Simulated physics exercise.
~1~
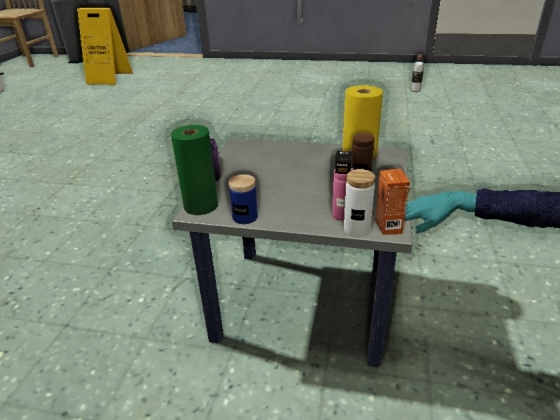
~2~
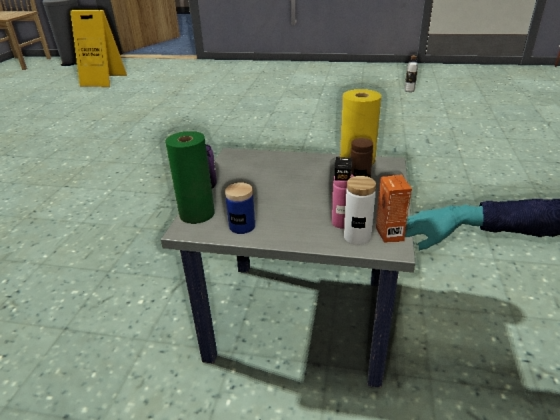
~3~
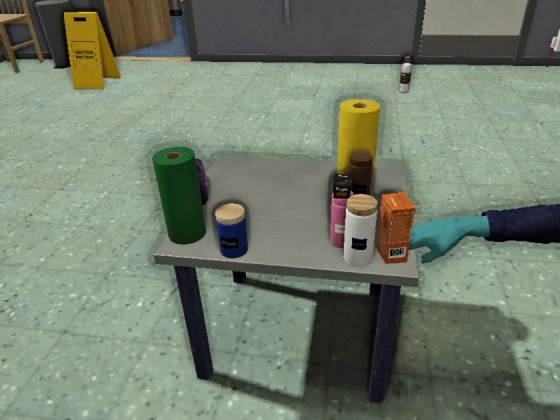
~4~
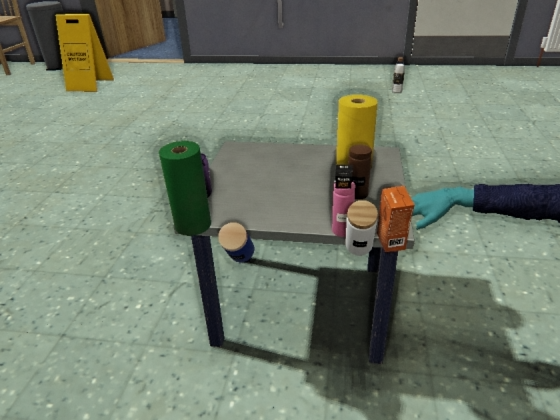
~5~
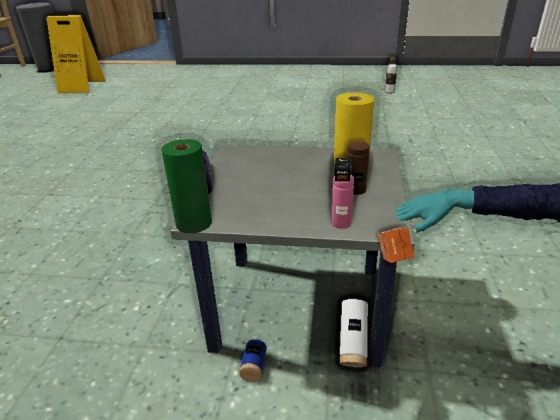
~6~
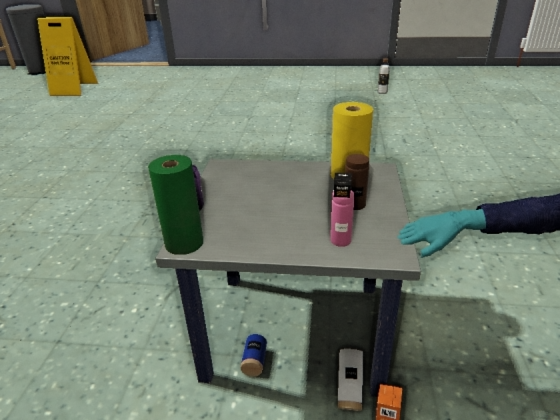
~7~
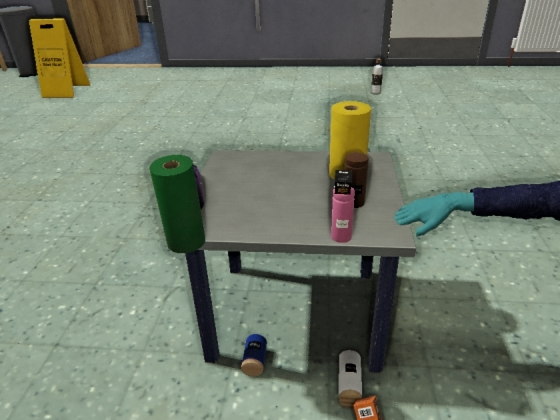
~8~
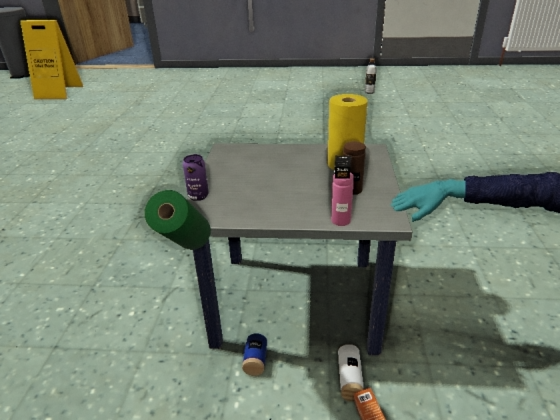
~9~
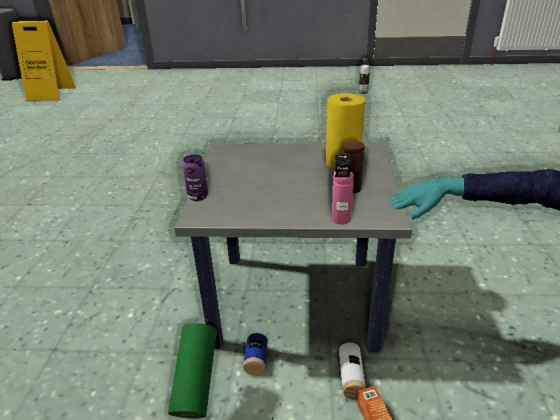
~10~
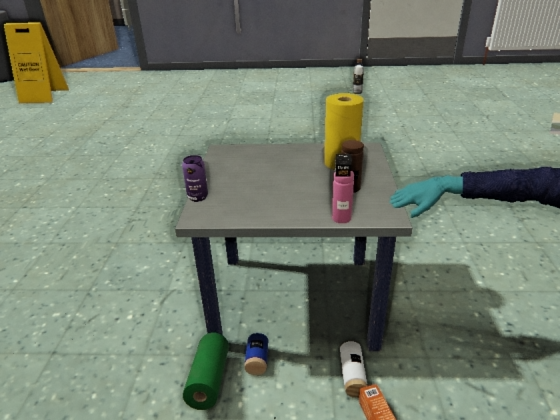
On a tiled floor, a small table shifting beside a gloved hand, blue jar, white jar, orange carton, then green roll falling off.
